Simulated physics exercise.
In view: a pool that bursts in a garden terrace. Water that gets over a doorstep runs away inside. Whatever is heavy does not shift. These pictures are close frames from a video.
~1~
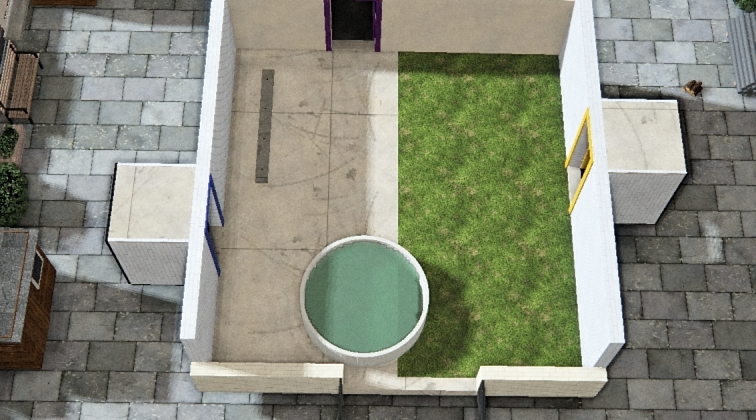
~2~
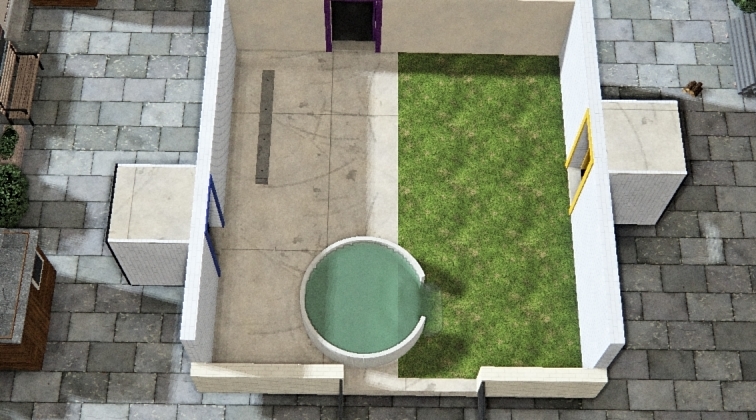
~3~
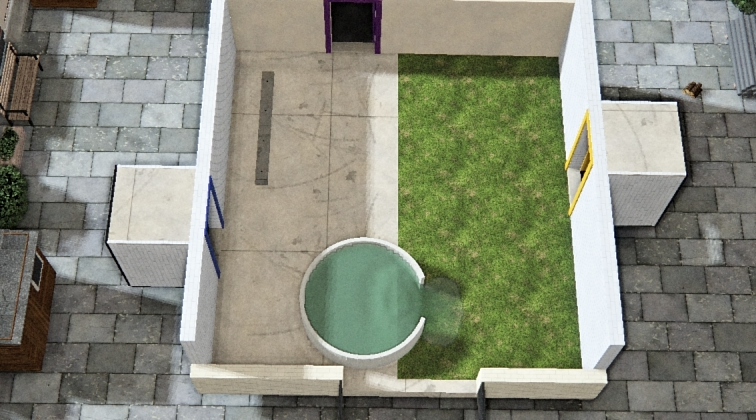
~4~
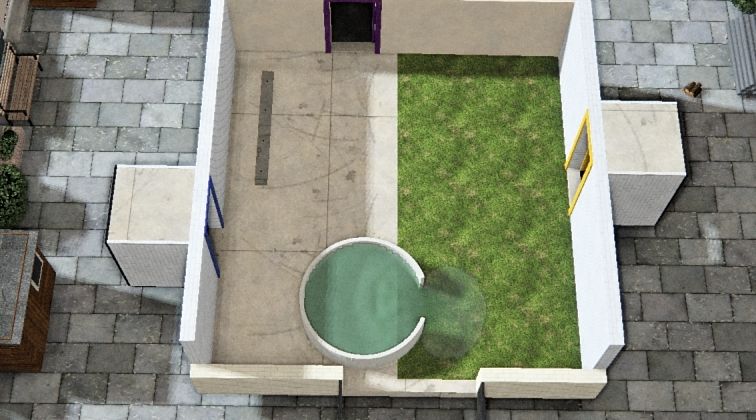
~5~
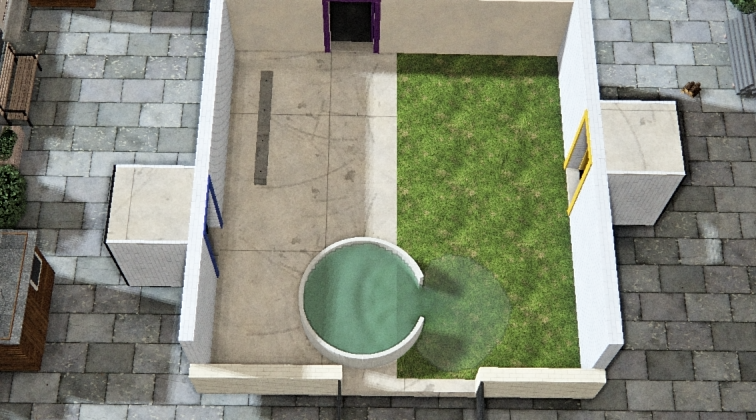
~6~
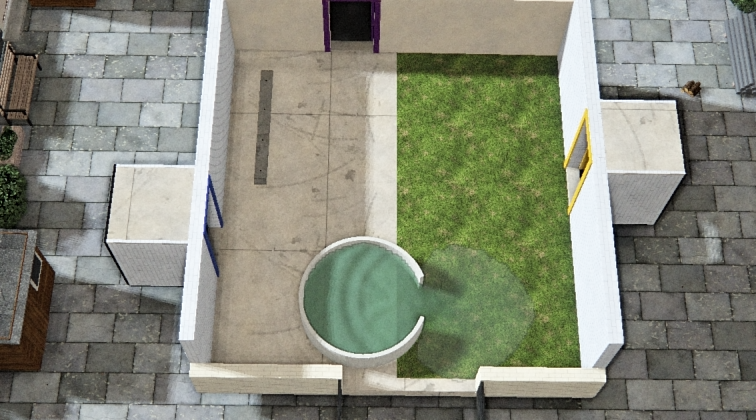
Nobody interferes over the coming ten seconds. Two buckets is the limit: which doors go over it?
Outcome: The purple door ends up at or below the line, the yellow door ends up at or below the line, the blue door ends up at or below the line.
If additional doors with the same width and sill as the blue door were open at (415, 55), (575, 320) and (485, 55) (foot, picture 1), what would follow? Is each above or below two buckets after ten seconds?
Doors one to three: Does not reach it / beats it / does not reach it.
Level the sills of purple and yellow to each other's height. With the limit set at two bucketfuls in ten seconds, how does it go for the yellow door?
I'd say the yellow door breaks the cap in that case.
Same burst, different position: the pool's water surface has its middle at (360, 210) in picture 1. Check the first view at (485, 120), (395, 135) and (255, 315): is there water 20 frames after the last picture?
Taking them in the order asked: Inundated, then spared, then spared.
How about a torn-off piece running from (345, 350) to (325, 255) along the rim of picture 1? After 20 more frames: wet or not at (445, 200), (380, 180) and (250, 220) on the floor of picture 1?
In the order given: Untouched, untouched and swamped.
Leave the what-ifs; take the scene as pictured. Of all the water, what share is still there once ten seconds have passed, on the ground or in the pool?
I reckon around 90 in a hundred.
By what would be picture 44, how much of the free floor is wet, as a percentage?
Close to 40 %.
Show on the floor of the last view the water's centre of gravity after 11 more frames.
Roughly (416, 309) in the last picture.
A moment on, water covers 15 % of the floor; the purple door not reached, the yellow door not reached, the blue door not reached.
Next, water covers 20 % of the floor; the purple door not reached, the yellow door not reached, the blue door not reached.
Then, water covers 25 % of the floor; the purple door not reached, the yellow door wet at the sill, nothing in, the blue door not reached.
Later, water covers 40 % of the floor; the purple door not reached, the yellow door wet at the sill, nothing in, the blue door not reached.
In the end, water covers 60 % of the floor; the purple door not reached, the yellow door wet at the sill, nothing in, the blue door not reached.
